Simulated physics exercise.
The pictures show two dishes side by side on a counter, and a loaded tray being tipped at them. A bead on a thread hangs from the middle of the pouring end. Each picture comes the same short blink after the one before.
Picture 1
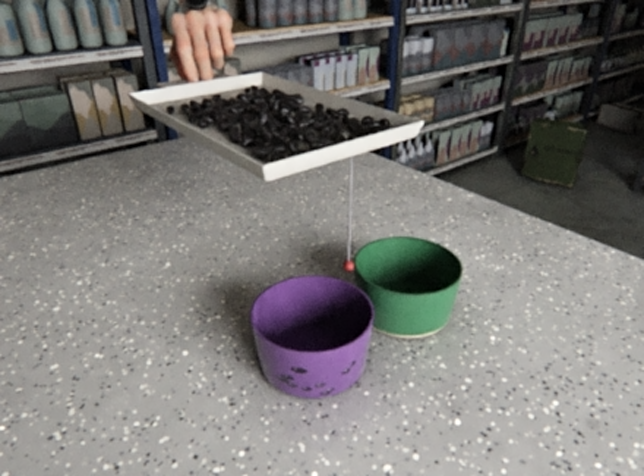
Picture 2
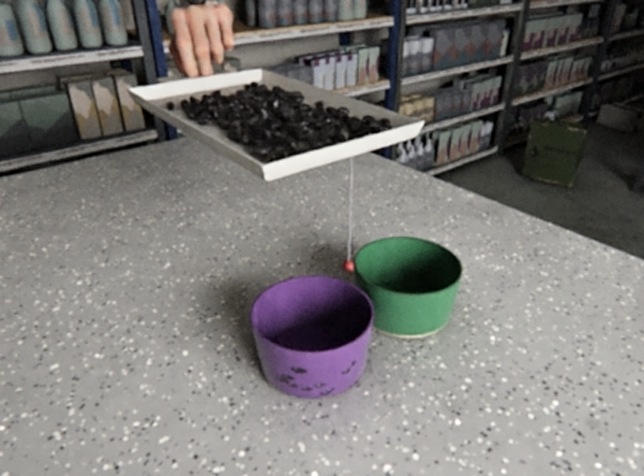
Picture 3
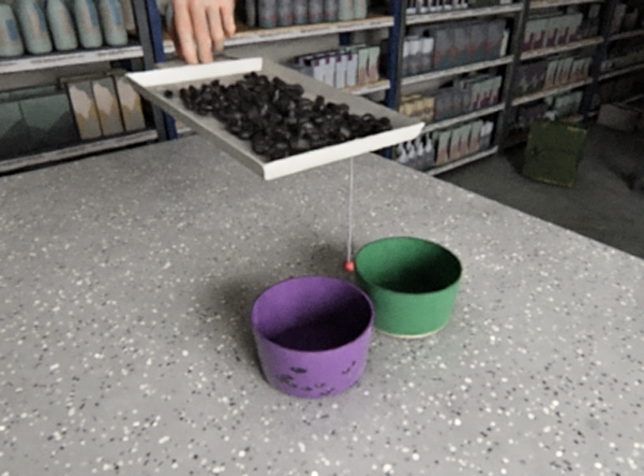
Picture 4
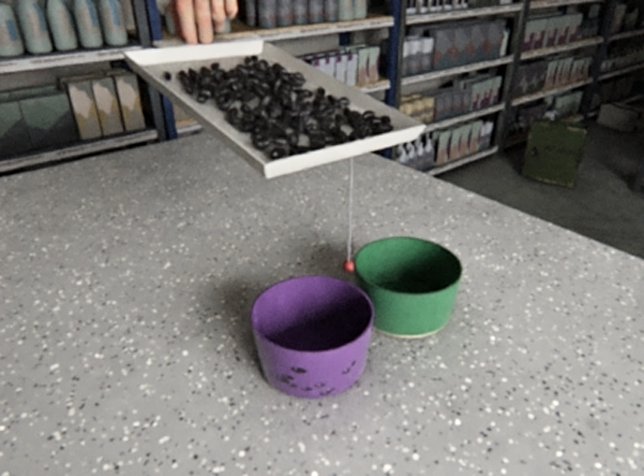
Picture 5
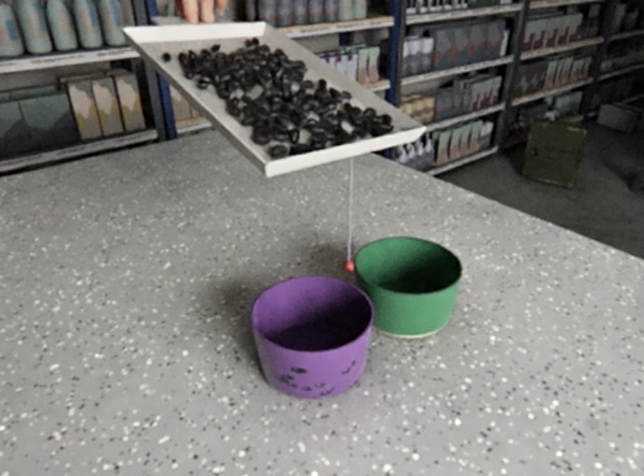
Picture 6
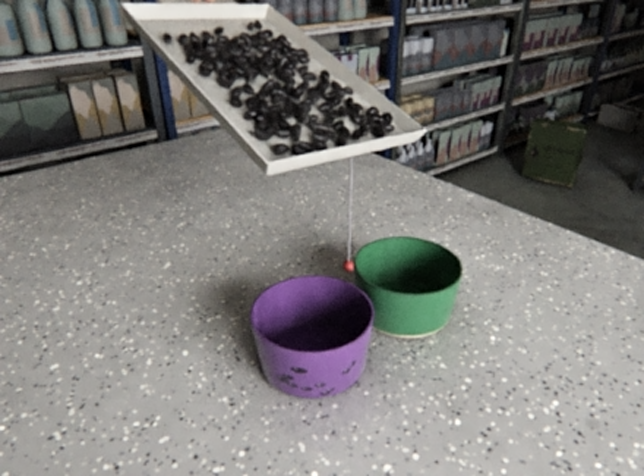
A hand raised the back of a white tray of black beans above a purple bowl and a green bowl, tilting it steadily steeper, its front edge dipping slightly toward the right corner.
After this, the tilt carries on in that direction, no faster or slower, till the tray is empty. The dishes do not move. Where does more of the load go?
It favours the right-hand dish.
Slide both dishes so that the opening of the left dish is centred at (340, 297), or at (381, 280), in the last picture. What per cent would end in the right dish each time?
The first gives 40 %, the second 10 %.
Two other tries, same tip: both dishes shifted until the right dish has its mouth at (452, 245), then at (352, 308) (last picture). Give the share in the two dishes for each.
The first gives 70 %, the second 40 %.
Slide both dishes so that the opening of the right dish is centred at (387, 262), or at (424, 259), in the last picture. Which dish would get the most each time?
At the first place the right dish, at the second the right one.
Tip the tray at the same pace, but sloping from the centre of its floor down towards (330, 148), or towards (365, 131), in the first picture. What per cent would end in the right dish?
Roughly 30 per cent, and 90 per cent.
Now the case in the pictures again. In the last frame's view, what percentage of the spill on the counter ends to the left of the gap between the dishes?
Roughly 10 in a hundred.
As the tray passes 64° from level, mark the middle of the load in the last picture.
Around (361, 109).
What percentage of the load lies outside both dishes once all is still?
Close to 30 per cent.
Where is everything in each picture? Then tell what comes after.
Corners of the pouring end at (265, 163) and (417, 121), level; middle of the load at (270, 121), black beans; left dish at (352, 364); right dish at (447, 307); bead on its thread at (349, 266), in the first picture.
Corners of the pouring end at (265, 163) and (417, 121), level; middle of the load at (270, 119), in the second picture.
Corners of the pouring end at (266, 162) and (418, 122), tipped barely, lowest at the right corner; middle of the load at (270, 112), in the third picture.
Corners of the pouring end at (267, 161) and (418, 124), tipped a little, lowest at the right corner; middle of the load at (271, 103), in the fourth picture.
Corners of the pouring end at (269, 160) and (419, 126), tipped a little, lowest at the right corner; middle of the load at (273, 94), in the fifth picture.
Corners of the pouring end at (270, 159) and (420, 128), tipped clearly, lowest at the right corner; middle of the load at (275, 85); left dish at (352, 364); right dish at (447, 307), in the sixth picture.
Soon, tray tipped steeply; nearly all on the tray; a stray few in the air.
A while on, tray tipped past a quarter turn; a small part on the tray; a small part in the left dish; about a third in the right dish; about a quarter outside both; about a quarter in the air.
Towards the end, tray tipped past a quarter turn; a small part in the left dish; about half in the right dish; about a third outside both.
Finally, tray tipped past a quarter turn; a small part in the left dish; about half in the right dish; about a third outside both.
